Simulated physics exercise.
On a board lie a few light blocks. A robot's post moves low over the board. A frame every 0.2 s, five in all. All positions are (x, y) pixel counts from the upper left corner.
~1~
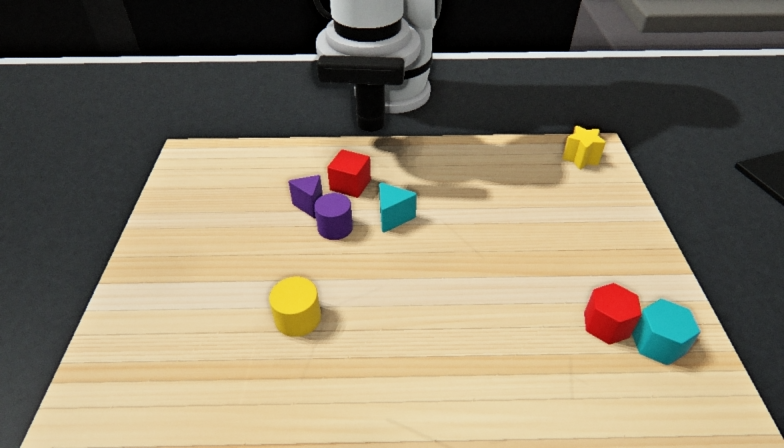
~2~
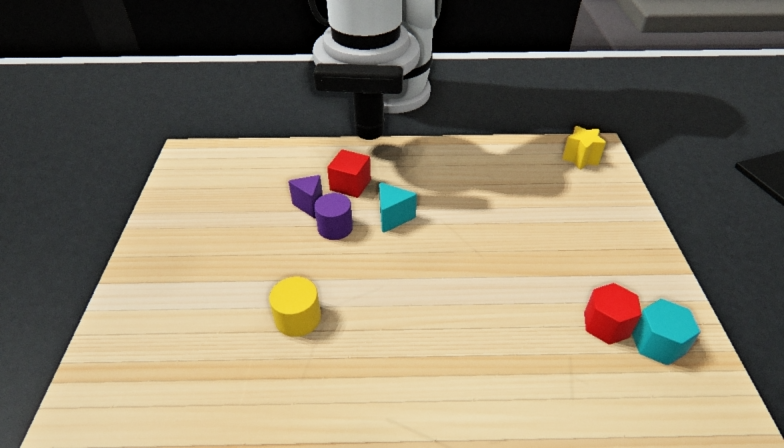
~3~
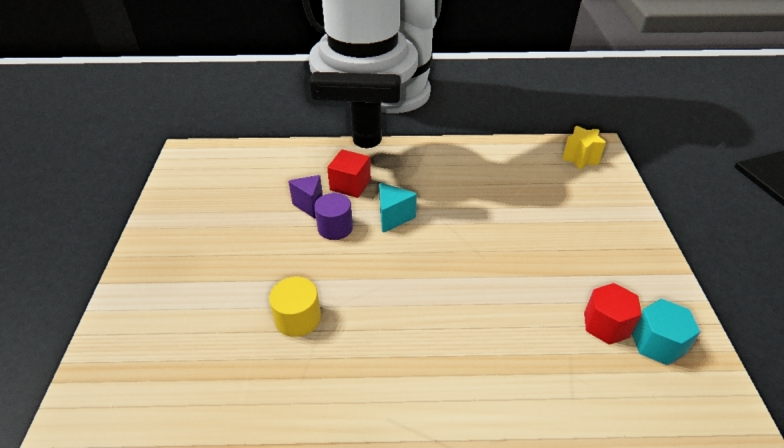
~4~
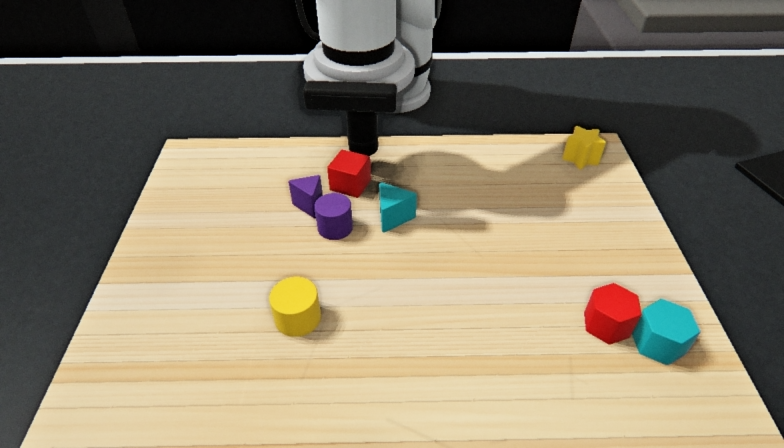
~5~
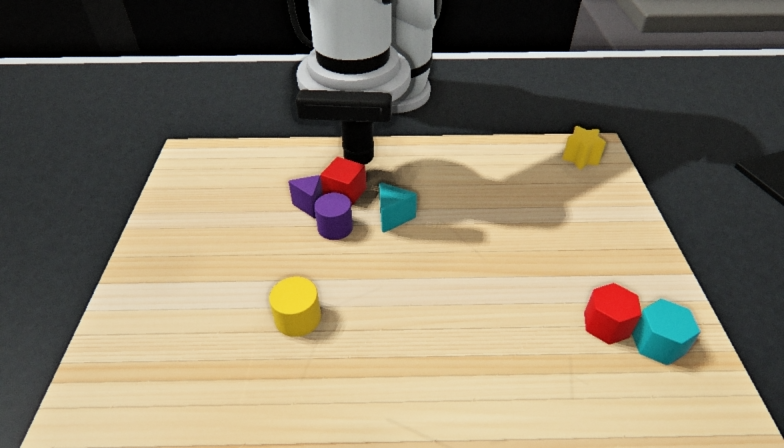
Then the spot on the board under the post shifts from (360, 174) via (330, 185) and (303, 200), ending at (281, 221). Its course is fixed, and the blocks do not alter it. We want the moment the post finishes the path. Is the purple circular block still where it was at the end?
No, that is not what happens.
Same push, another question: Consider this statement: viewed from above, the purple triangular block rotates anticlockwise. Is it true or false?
My answer: False.
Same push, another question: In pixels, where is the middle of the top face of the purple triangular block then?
Just about (270, 217).
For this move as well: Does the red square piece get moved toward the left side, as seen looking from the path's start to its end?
Short answer: Yes.
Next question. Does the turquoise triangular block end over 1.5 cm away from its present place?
No, that is not how it ends up.
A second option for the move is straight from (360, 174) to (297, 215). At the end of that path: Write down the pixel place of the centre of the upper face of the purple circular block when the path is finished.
It will end up at (332, 230).
The first path, step by step. One third of the way, post (328, 168); purple triangular block (290, 195), turned 40° clockwise; red square piece (324, 183), turned 40° anticlockwise.
Two thirds of the way, post (300, 183); purple triangular block (286, 198), turned 70° clockwise; purple circular block (337, 214); red square piece (319, 193), turned 65° anticlockwise.
At the end, post (278, 204); purple triangular block (270, 217), turned 20° clockwise; purple circular block (341, 216); red square piece (317, 197), turned 85° anticlockwise; turquoise triangular block unmoved.
